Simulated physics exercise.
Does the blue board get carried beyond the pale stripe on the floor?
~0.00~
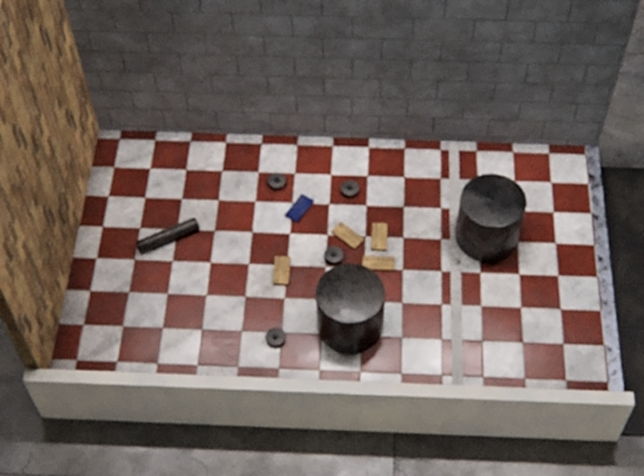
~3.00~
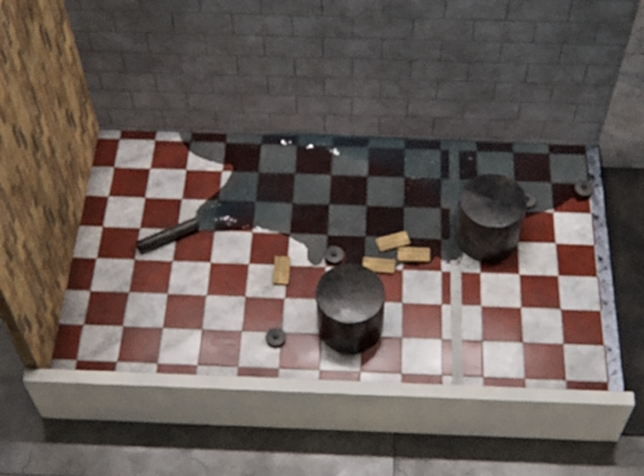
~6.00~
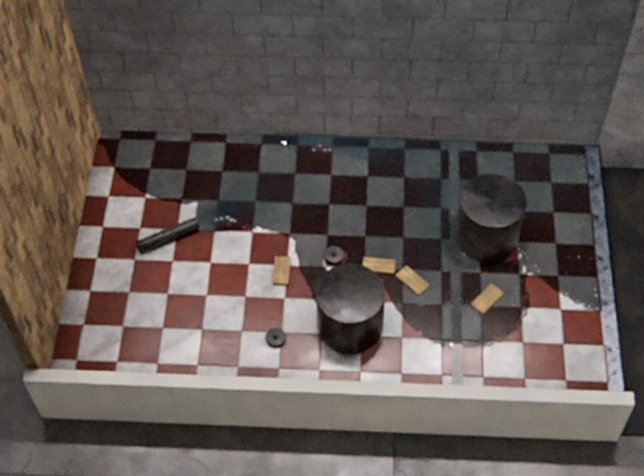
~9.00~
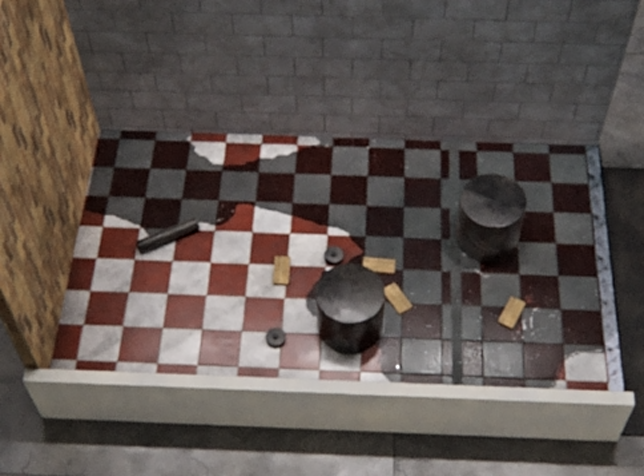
Yes, the blue board goes past the stripe as the water spreads to the right, and it is gone from the floor by the end.
